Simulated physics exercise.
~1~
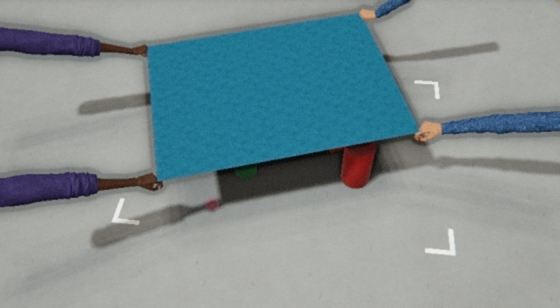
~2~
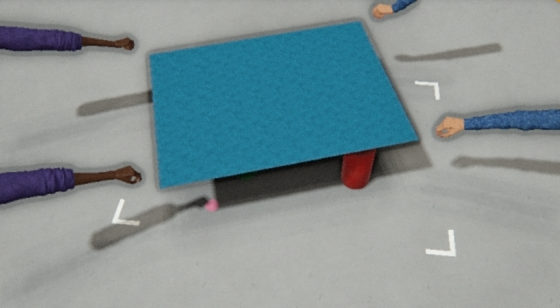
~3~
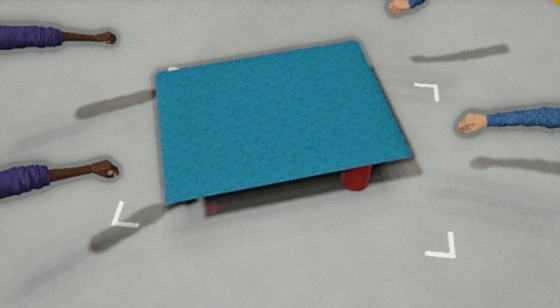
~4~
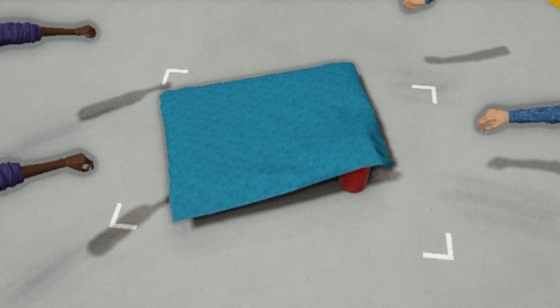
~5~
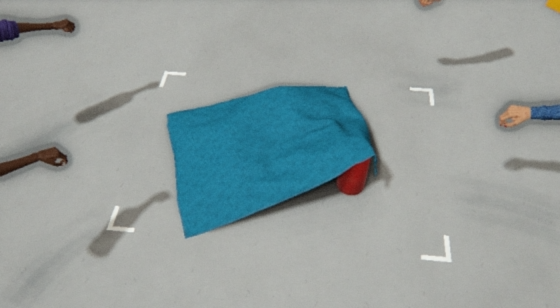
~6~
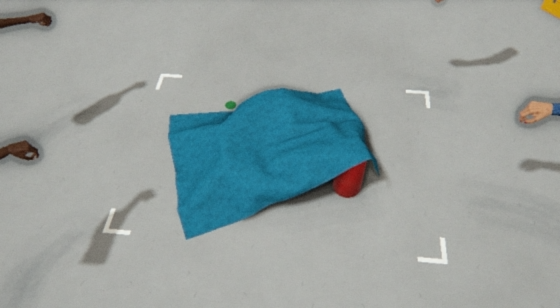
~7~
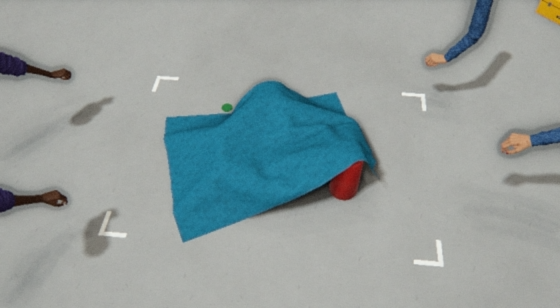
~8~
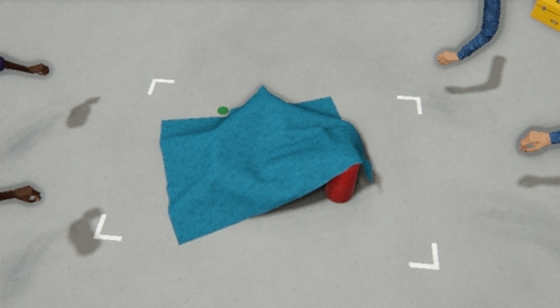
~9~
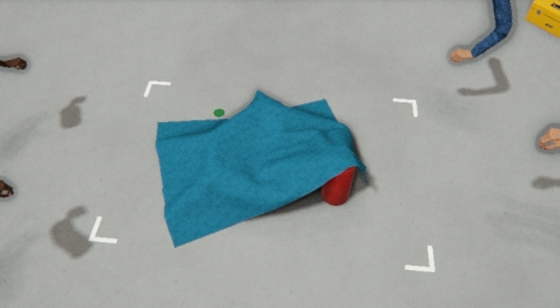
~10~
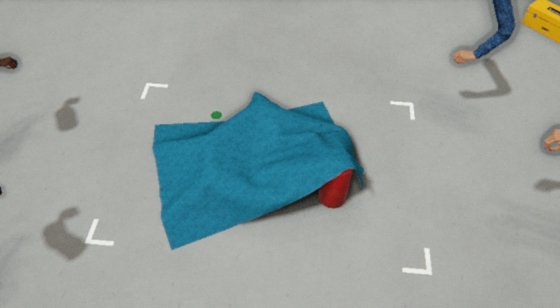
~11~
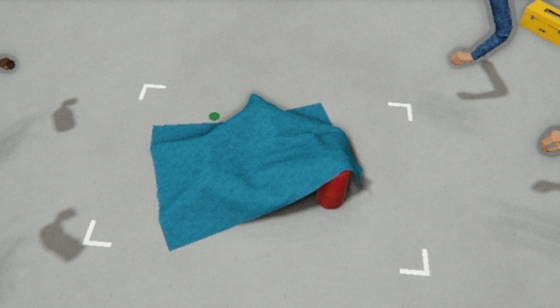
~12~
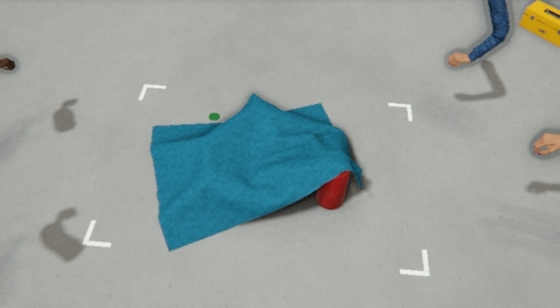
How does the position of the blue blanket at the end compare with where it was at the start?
At the start it was held out flat above the floor by the hands, and by the end it was lower and a little further left in view, lying draped over the things on the floor.
